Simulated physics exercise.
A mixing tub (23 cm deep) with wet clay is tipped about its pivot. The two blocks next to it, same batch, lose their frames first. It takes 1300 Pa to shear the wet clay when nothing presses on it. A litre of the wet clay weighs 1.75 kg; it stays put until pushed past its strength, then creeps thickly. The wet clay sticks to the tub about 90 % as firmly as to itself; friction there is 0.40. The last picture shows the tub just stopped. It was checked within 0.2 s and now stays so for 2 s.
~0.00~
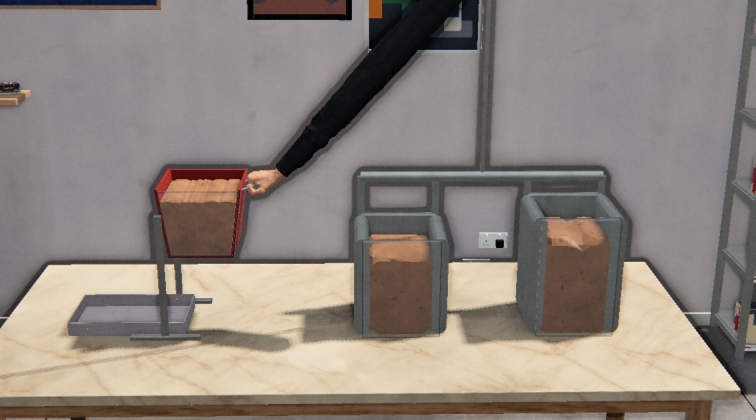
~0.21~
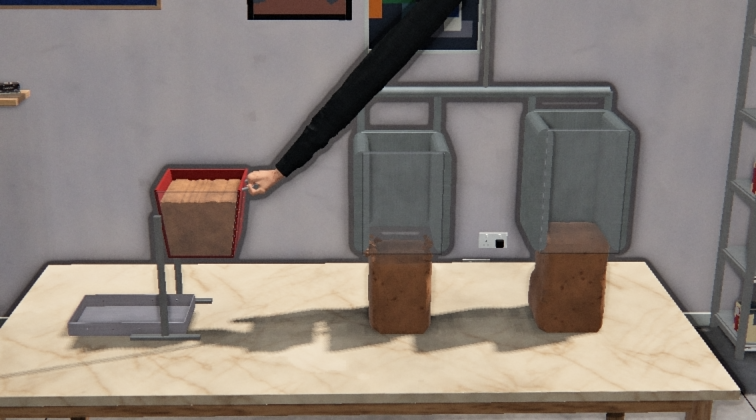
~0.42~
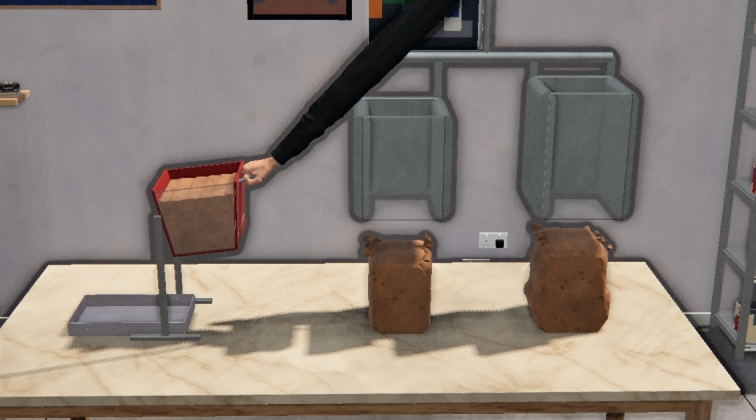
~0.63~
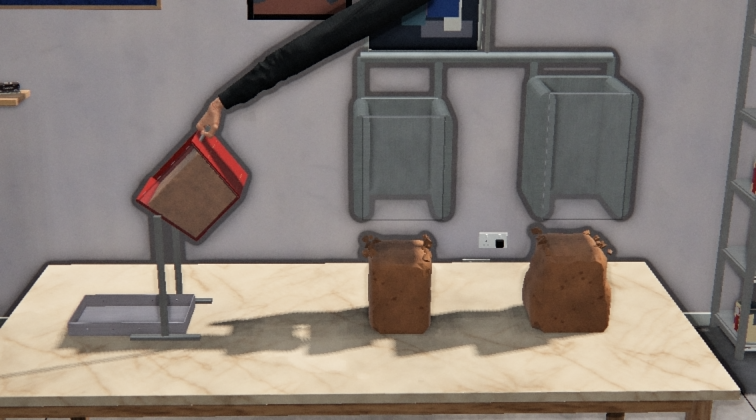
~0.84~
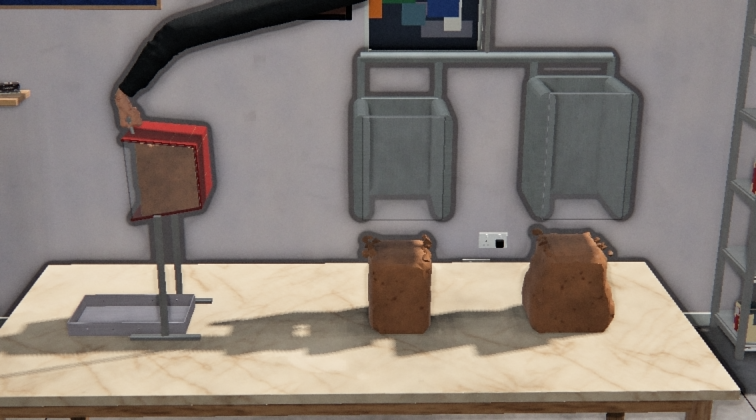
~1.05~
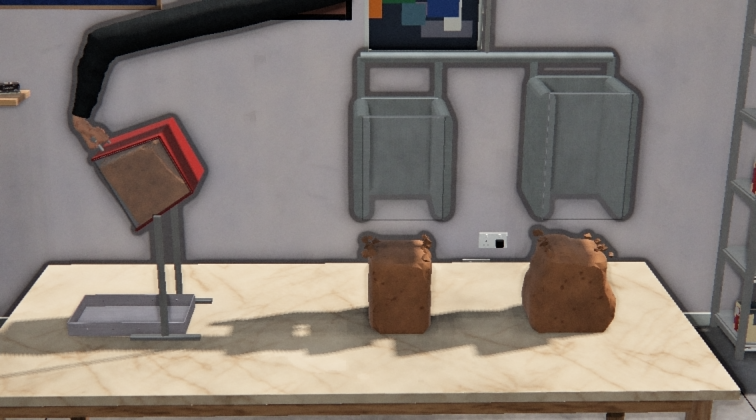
An arm tips a red tub of clay leftward after grey moulds lift off two blocks.
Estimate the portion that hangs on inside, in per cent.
It comes to some 6 %.
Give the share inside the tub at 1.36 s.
Some 14 per cent.
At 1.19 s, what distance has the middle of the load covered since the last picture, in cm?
About 8 cm.
After 1.19 s, the tub is at 117 degrees and holds 71 %.
After 1.36 s, the tub is at 117 degrees and holds 14 %.
After 1.53 s, the tub is at 117 degrees and holds 6 %.
After 1.70 s, the tub is at 117 degrees and holds 6 %.
After 3.05 s, the tub is at 117 degrees and holds 6 %.
